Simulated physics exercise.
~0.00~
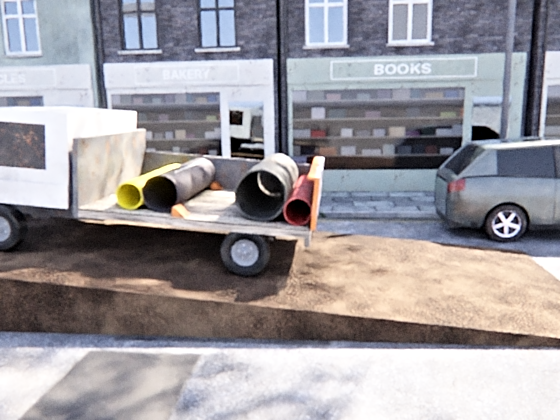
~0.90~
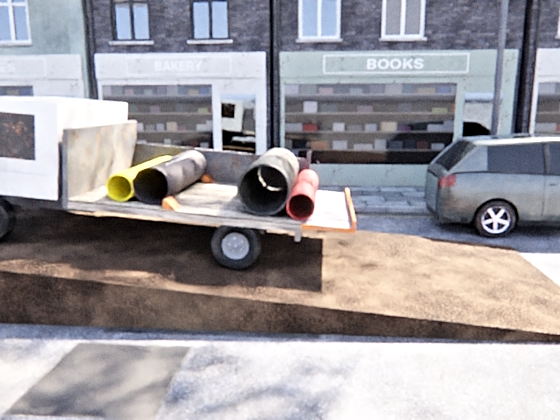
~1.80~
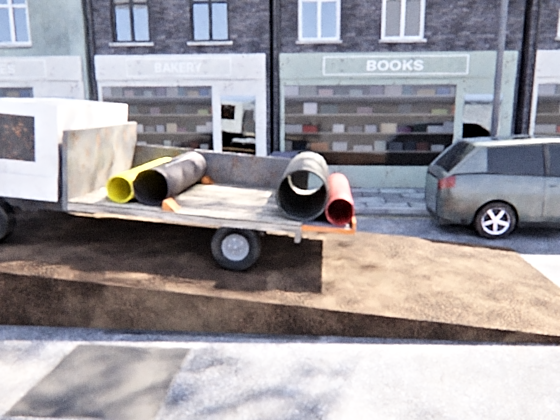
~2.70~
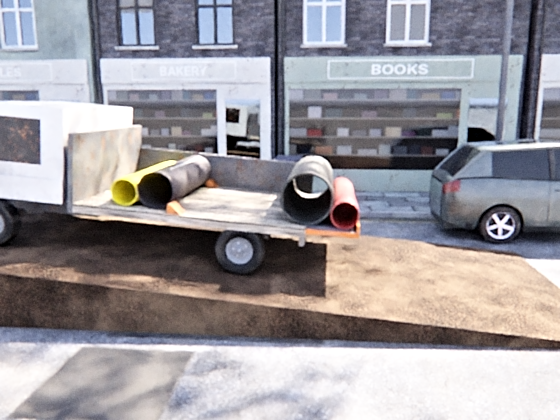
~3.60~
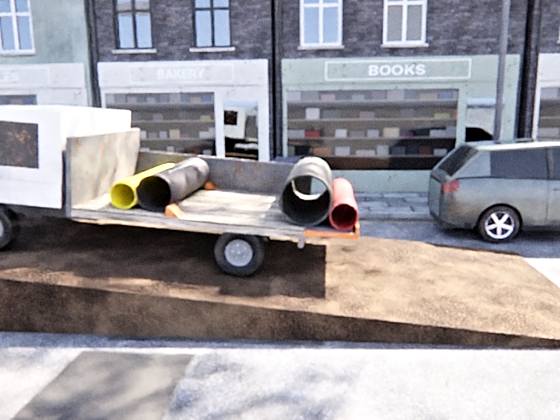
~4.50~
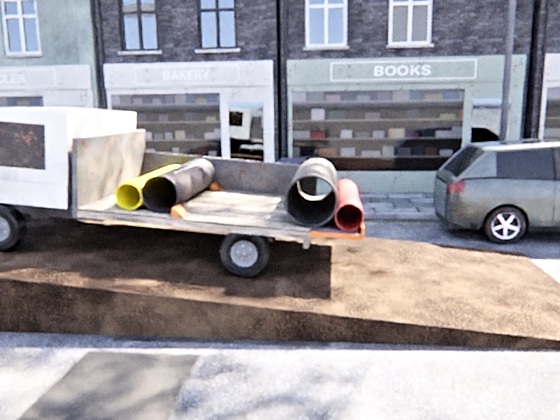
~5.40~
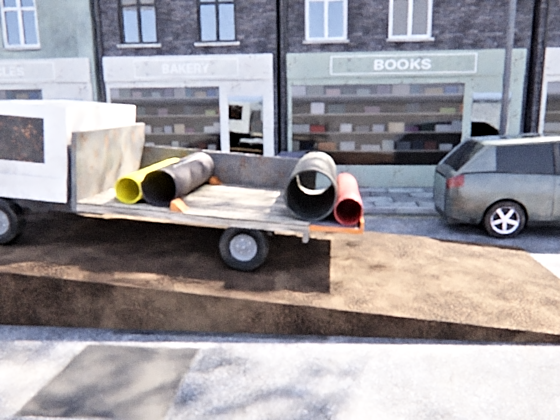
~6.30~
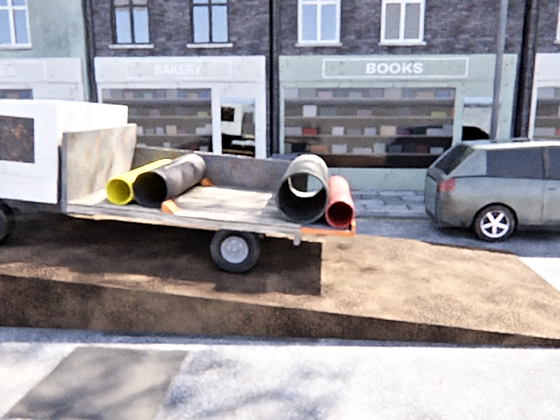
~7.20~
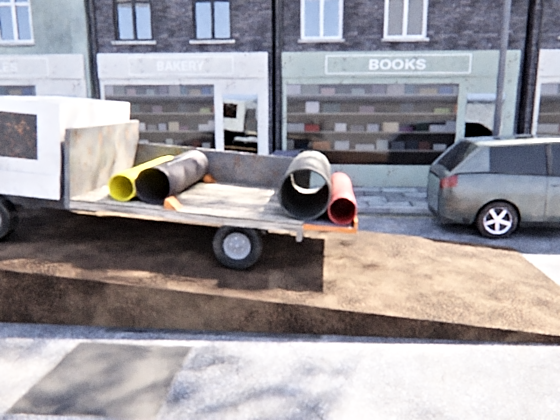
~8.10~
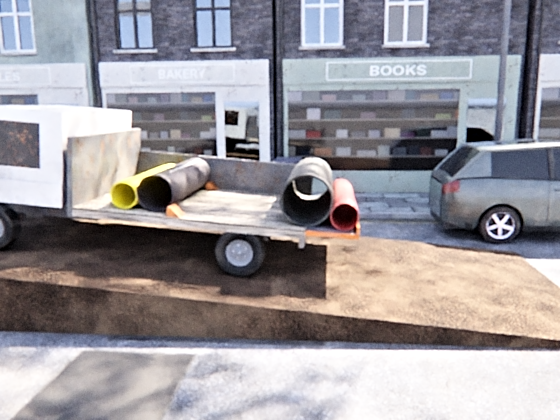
A truck's tailgate drops and two pipes roll right, stopping on it, while two stay put.
